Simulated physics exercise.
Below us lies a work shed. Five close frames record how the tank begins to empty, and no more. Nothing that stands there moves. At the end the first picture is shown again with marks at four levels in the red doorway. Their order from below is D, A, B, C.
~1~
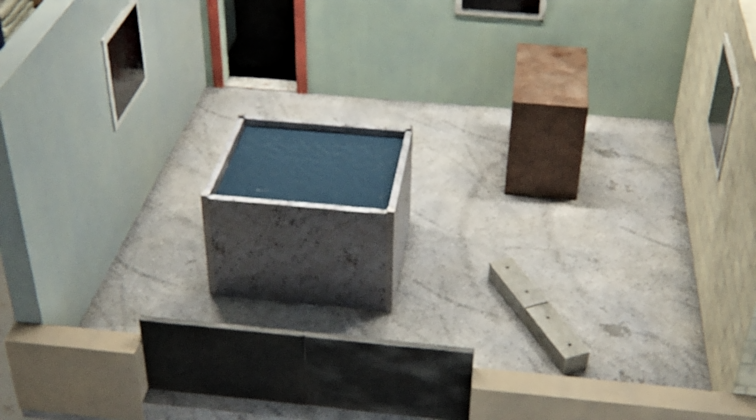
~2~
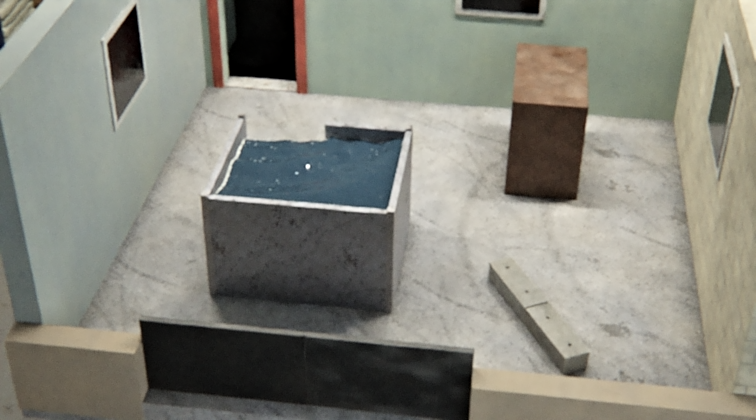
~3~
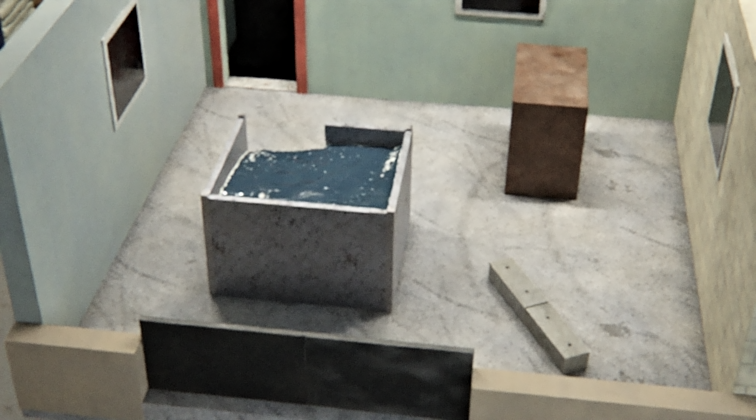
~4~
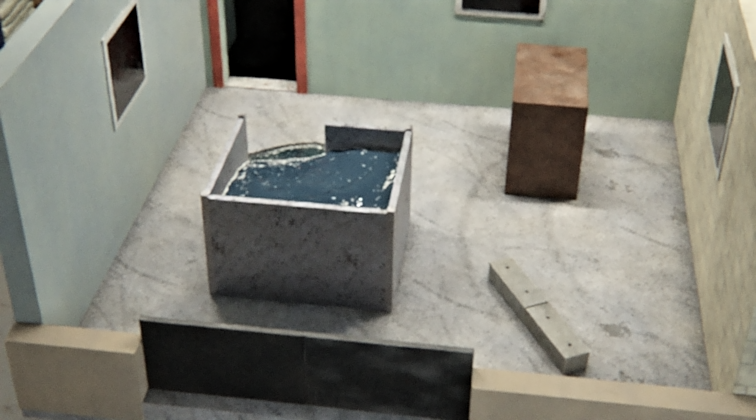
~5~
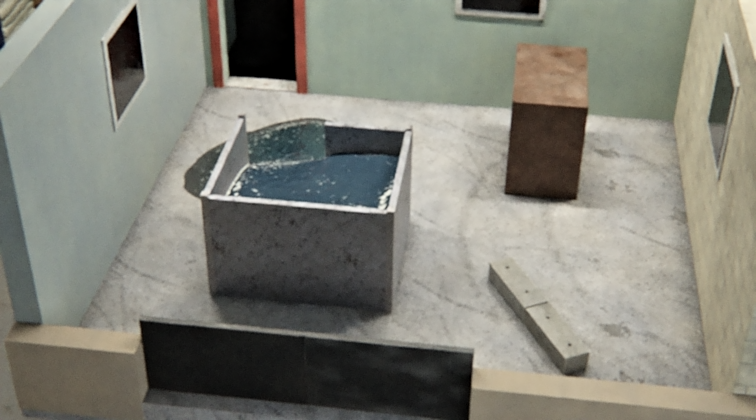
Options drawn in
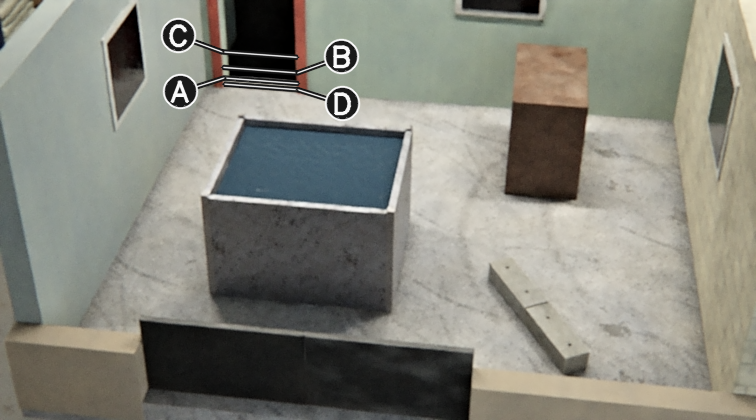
A work shed with an open-topped stone tank, its water sinking and churning, then spreading across the floor behind it.
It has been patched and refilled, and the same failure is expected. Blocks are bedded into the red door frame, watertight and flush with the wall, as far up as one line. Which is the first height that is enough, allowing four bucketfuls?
That is line C.
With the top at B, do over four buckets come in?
Yes, that goes wrong.
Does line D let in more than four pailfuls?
Yes, it does.
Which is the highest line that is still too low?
B it is.
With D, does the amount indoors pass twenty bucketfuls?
Yes, clearly.
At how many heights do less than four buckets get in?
One.
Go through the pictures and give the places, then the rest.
Water in the tank at rest, its middle at (312, 169); foot of the red doorway at (261, 90); shut gate at (306, 346).
Water covers 1 % of the ground, its front hidden from here.
Water covers 3 % of the ground, its front hidden from here.
Water covers 7 % of the ground, its front hidden from here.
Water covers 12 % of the ground and shows as far out as (311, 120).
On the marked copy, A at (260, 80); B at (260, 70); C at (259, 54); D at (261, 86); from the bottom up D, A, B, C.
With A, dozens of bucketfuls pour in.
With B, about 10 bucketfuls get in.
With C, a bucket or two gets in.
With D, dozens of bucketfuls pour in.
